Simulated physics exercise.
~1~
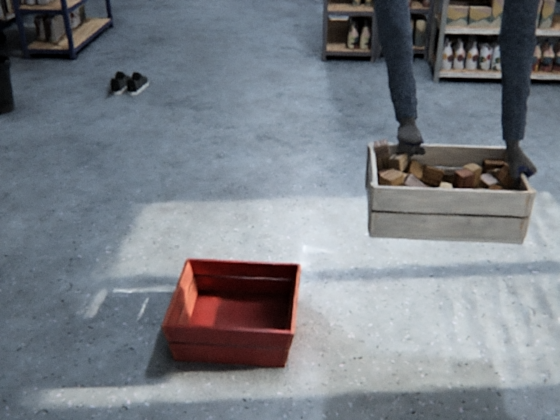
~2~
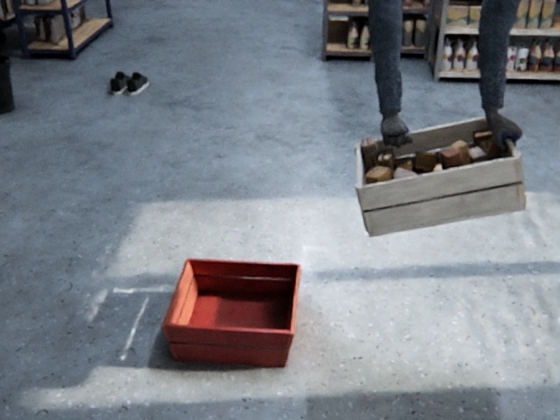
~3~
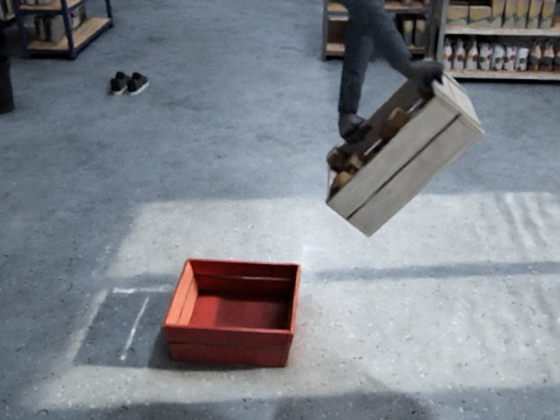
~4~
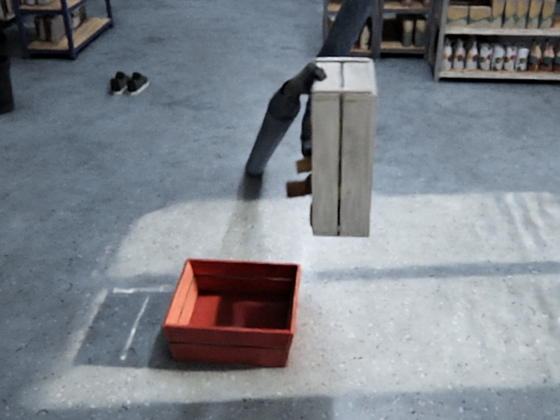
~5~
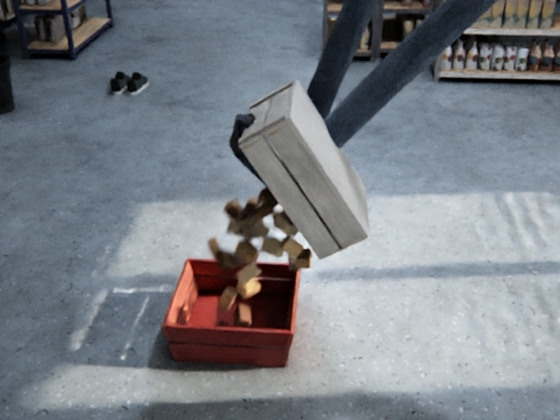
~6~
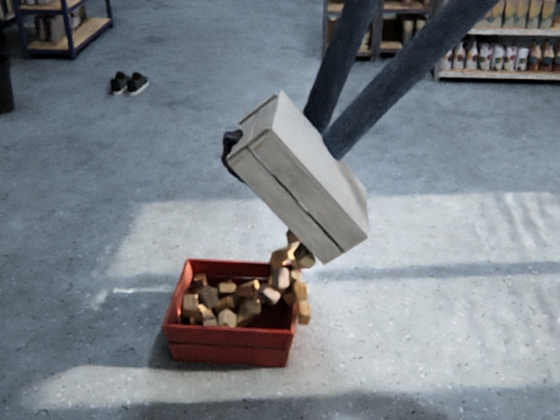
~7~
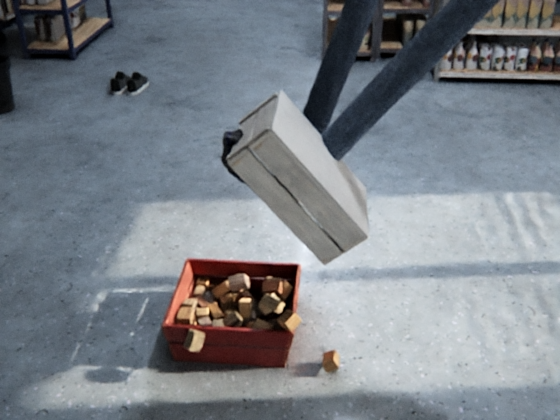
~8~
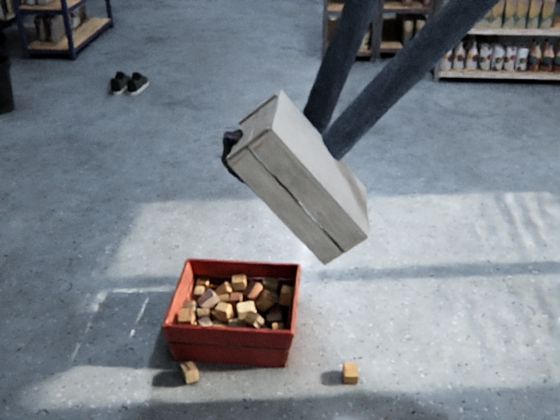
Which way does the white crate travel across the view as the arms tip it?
The white crate moves to the left, ending up tilted above the red box.
